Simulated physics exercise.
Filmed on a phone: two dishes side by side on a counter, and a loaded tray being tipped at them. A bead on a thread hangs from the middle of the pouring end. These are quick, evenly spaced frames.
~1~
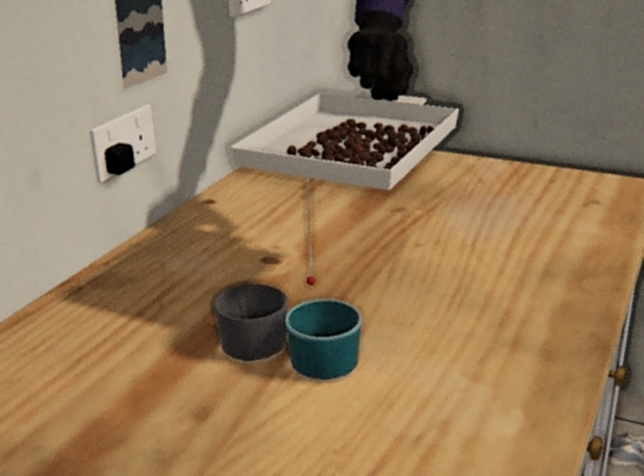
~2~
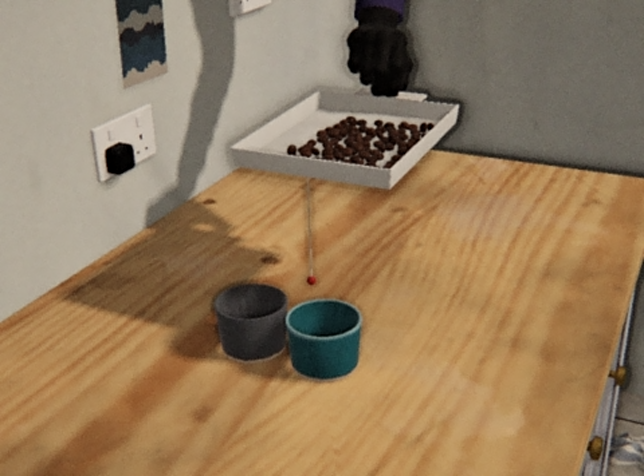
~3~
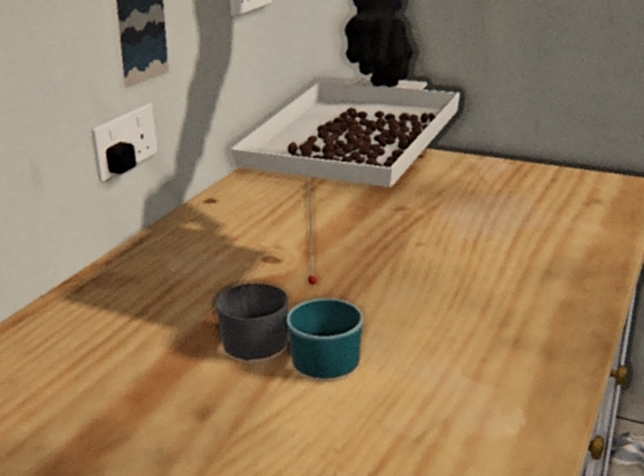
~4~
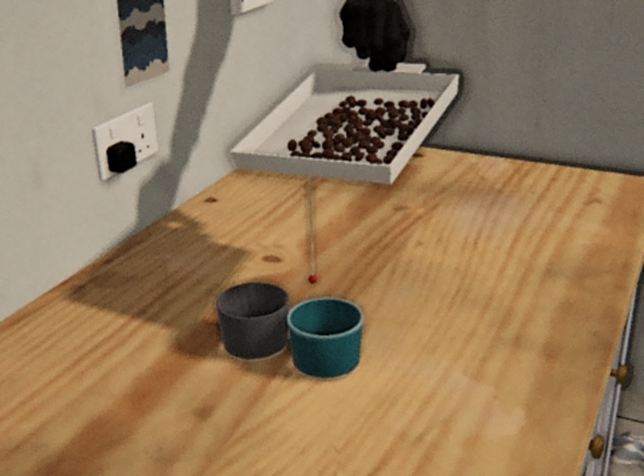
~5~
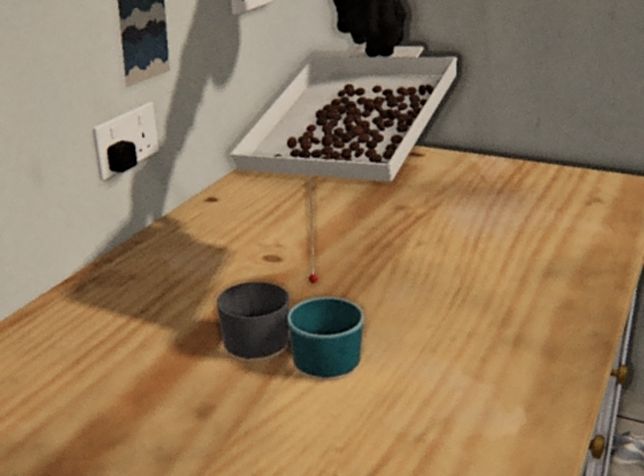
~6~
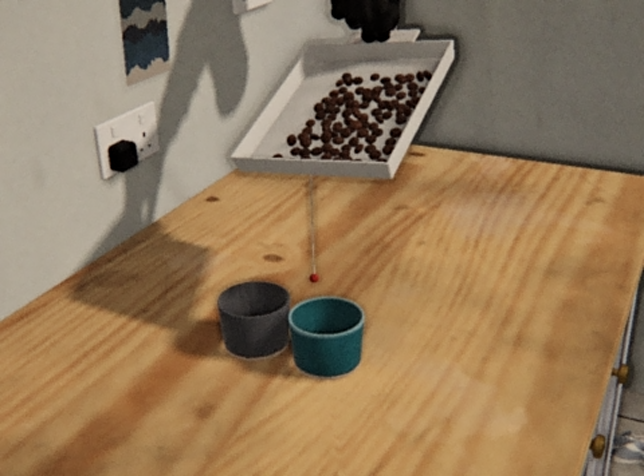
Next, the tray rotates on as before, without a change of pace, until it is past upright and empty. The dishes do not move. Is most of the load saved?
Caught overall: Over half.
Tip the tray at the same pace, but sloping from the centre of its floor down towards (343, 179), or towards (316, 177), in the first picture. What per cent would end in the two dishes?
Near 40 % and 60 %.
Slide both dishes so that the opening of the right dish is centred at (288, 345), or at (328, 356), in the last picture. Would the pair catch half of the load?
In turn: Less than half; less than half.
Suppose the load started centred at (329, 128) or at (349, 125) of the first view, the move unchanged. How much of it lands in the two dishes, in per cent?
About 60 and 60 per cent.
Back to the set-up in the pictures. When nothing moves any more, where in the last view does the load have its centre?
At about (253, 338).
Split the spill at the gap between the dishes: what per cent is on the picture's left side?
About 90 per cent.
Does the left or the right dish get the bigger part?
Fuller: The dish on the left.
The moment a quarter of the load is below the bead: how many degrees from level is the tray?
At about 100°.
Shortly afterwards, tray tipped steeply; the whole lot on the tray.
Next, tray tipped past a quarter turn; near half on the tray; only a few in the right dish; near a quarter in the left dish; a little outside both; near a quarter in the air.
Some moments later, tray tipped past a quarter turn; a little in the right dish; near two thirds in the left dish; near a third outside both.
In the end, tray tipped past a quarter turn; a little in the right dish; near two thirds in the left dish; near a third outside both.
